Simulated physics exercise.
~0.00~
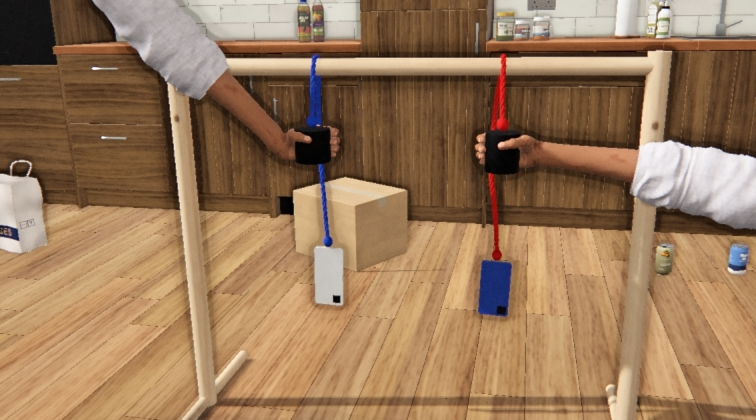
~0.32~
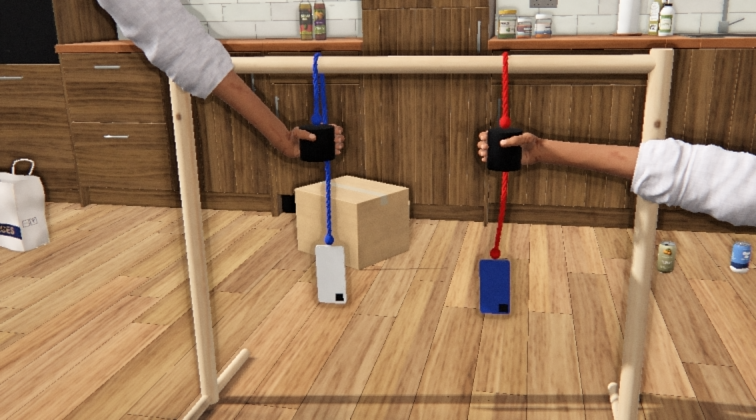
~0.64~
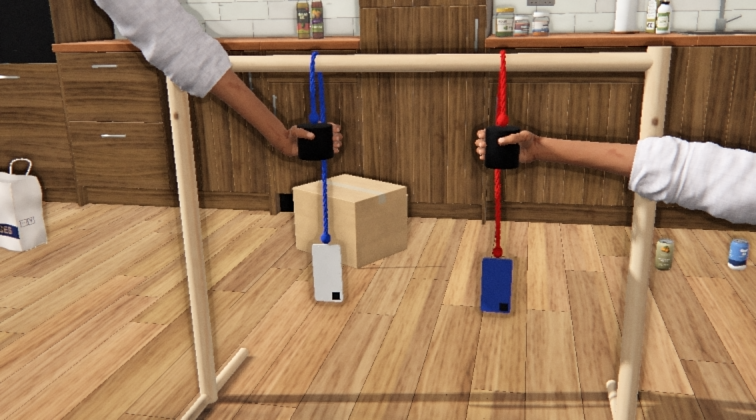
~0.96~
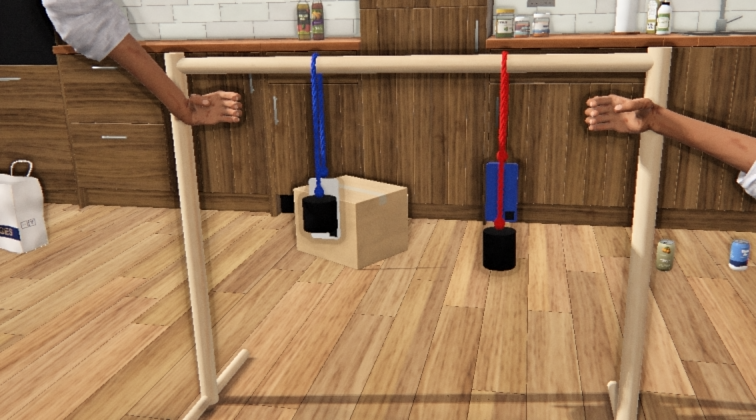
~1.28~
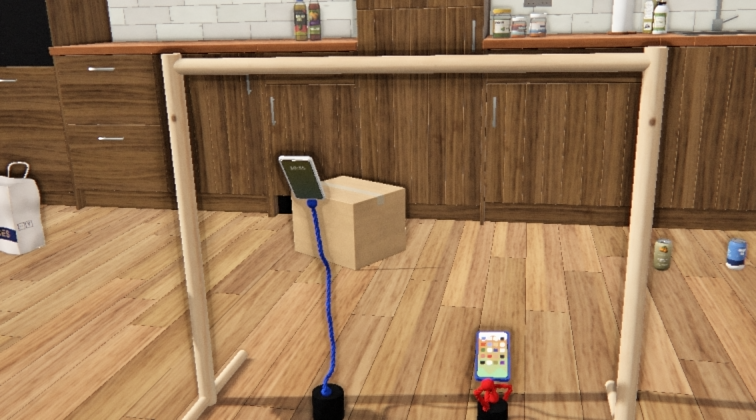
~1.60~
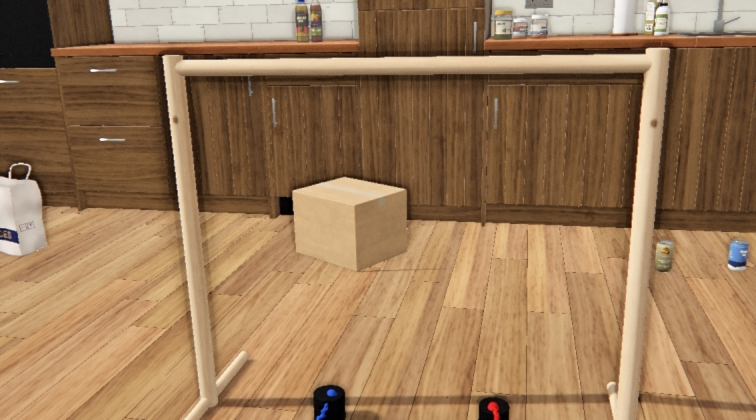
Two black cylinders drop to the floor as hands release them, pulling both phones over the rail.
